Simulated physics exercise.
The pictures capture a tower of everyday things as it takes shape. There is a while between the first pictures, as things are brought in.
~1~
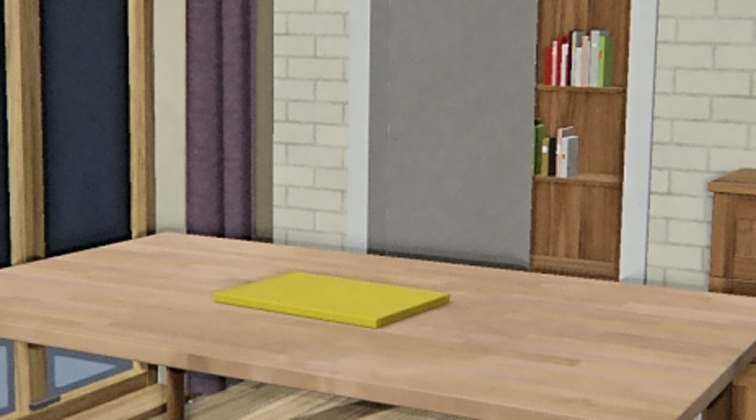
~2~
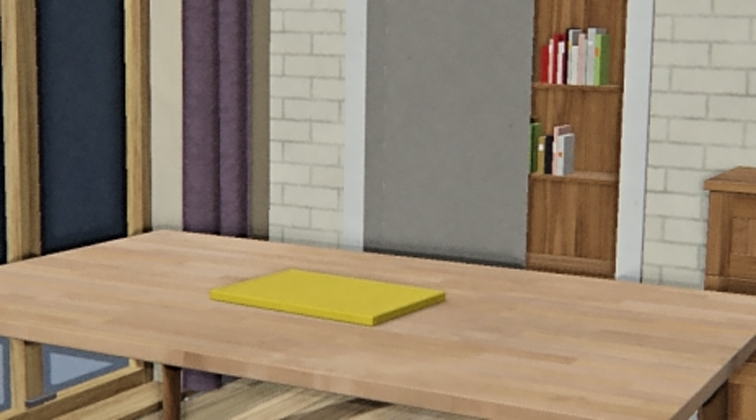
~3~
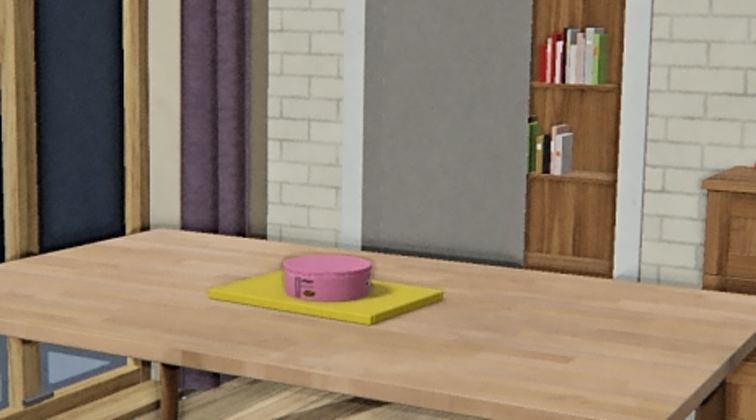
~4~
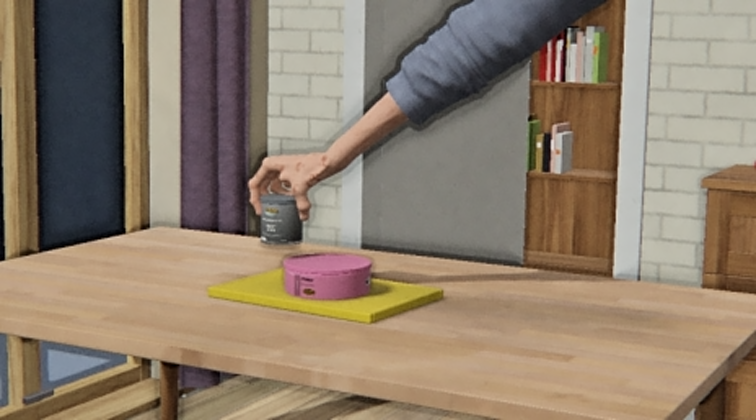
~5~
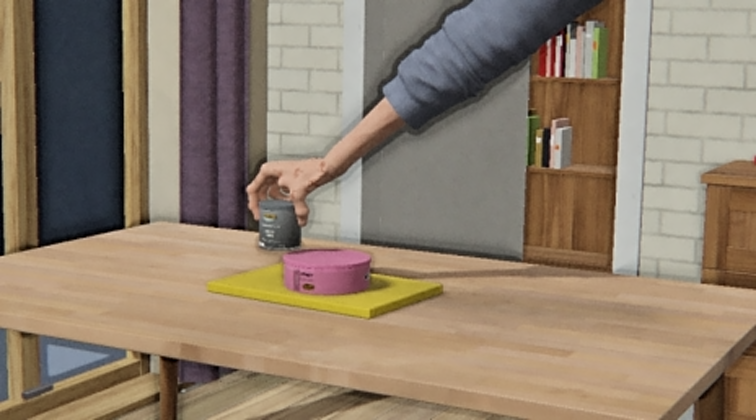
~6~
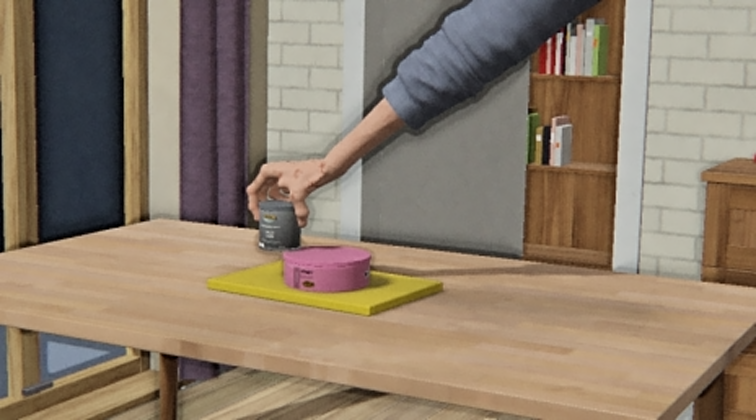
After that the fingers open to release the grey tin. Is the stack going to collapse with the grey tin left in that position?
Yes, it collapses.
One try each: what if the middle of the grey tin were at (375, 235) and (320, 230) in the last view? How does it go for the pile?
On the first go it collapses, and on the second it remains standing.
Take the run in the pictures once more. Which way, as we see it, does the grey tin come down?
It goes to the left.
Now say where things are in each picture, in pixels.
In the first frame, the last thing is not in view yet; yellow tray (332, 298).
In the second frame, the last thing is not in view yet; yellow tray (328, 296).
In the third frame, the last thing is not in view yet; yellow tray (326, 295).
The fourth frame shows still above its spot; grey tin (282, 219); yellow tray (326, 293).
The fifth frame shows still above its spot; grey tin (280, 225); yellow tray (325, 288).
The sixth frame shows set down, still held; grey tin (280, 226); yellow tray (325, 285).
Then, 0.20 s later than the last frame, grey tin tilted by 43° near (269, 239).
Then, 0.30 s later than the last frame, grey tin now fallen.
Then, 0.40 s later than the last frame, nothing new.
When it is over, fallen, grey tin; the other 2 as before. End places, in pixels of the last picture, grey tin near (249, 252). The pile gives way.
